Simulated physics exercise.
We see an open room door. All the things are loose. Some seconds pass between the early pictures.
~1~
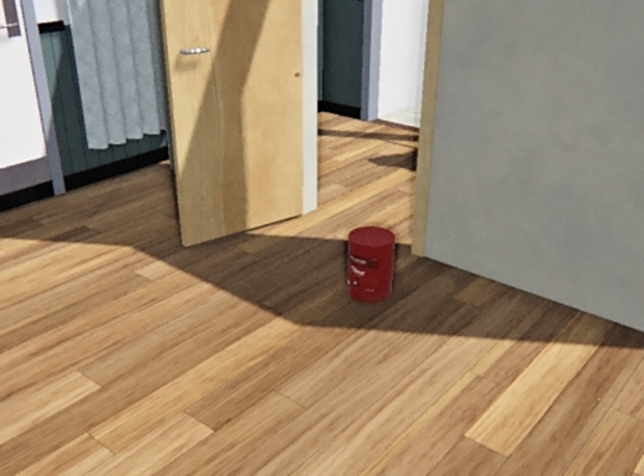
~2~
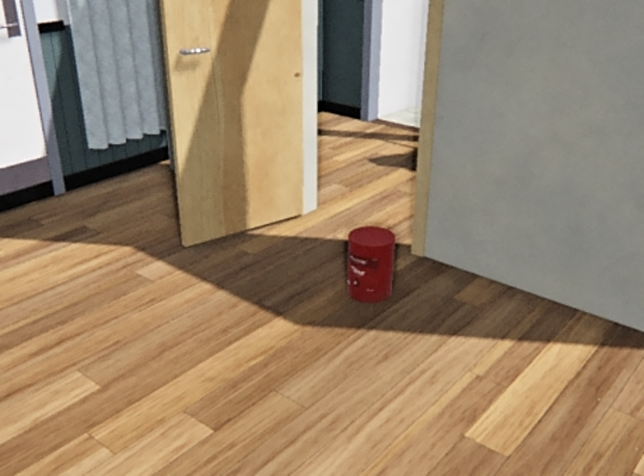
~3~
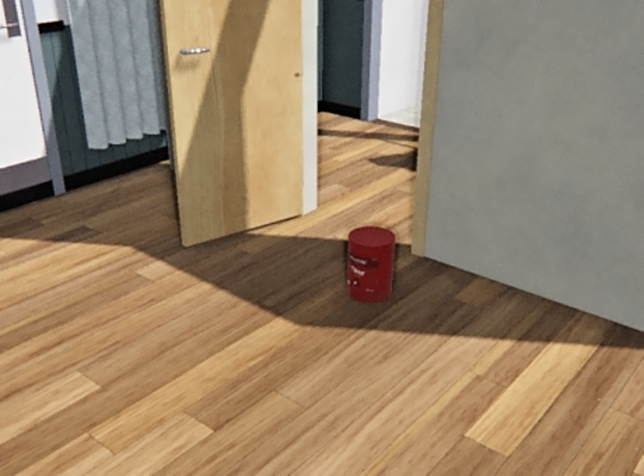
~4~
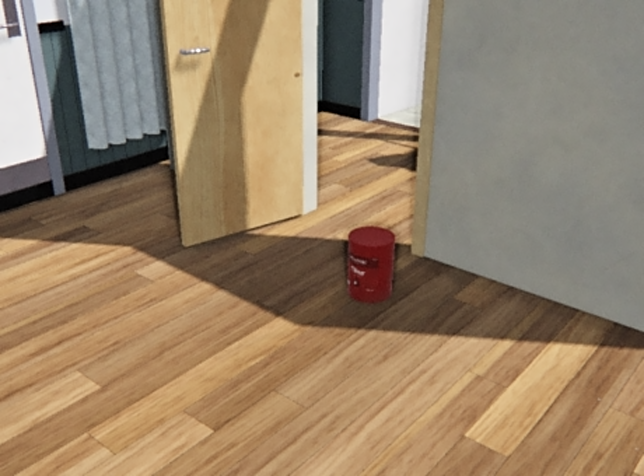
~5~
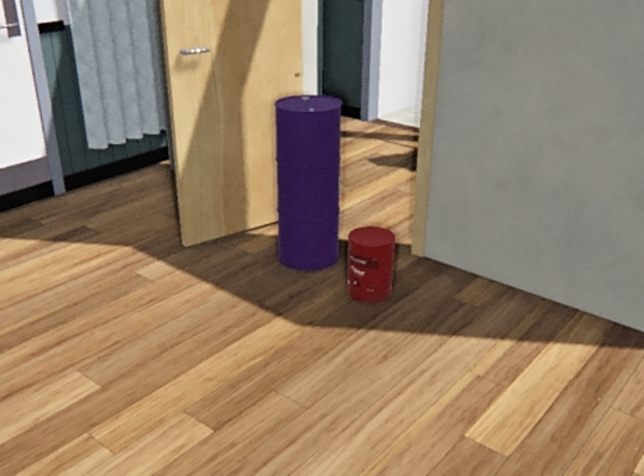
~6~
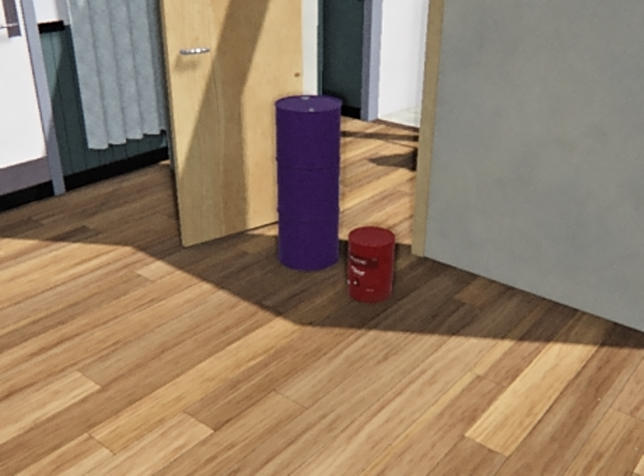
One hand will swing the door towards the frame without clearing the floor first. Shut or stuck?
As it turns out, it jams.
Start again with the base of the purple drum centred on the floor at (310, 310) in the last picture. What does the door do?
Then it reaches the frame.
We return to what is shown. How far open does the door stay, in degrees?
About 60°.
Then, 0.40 s on from there, door at 94°.
Then, 0.60 s on from there, door at 83°.
Then, 0.80 s on from there, door at 69°.
Then, 0.90 s on from there, door at 64°.
In the end, door at 62°; both unmoved. At the end, from the last picture's camera, purple drum near (312, 184).
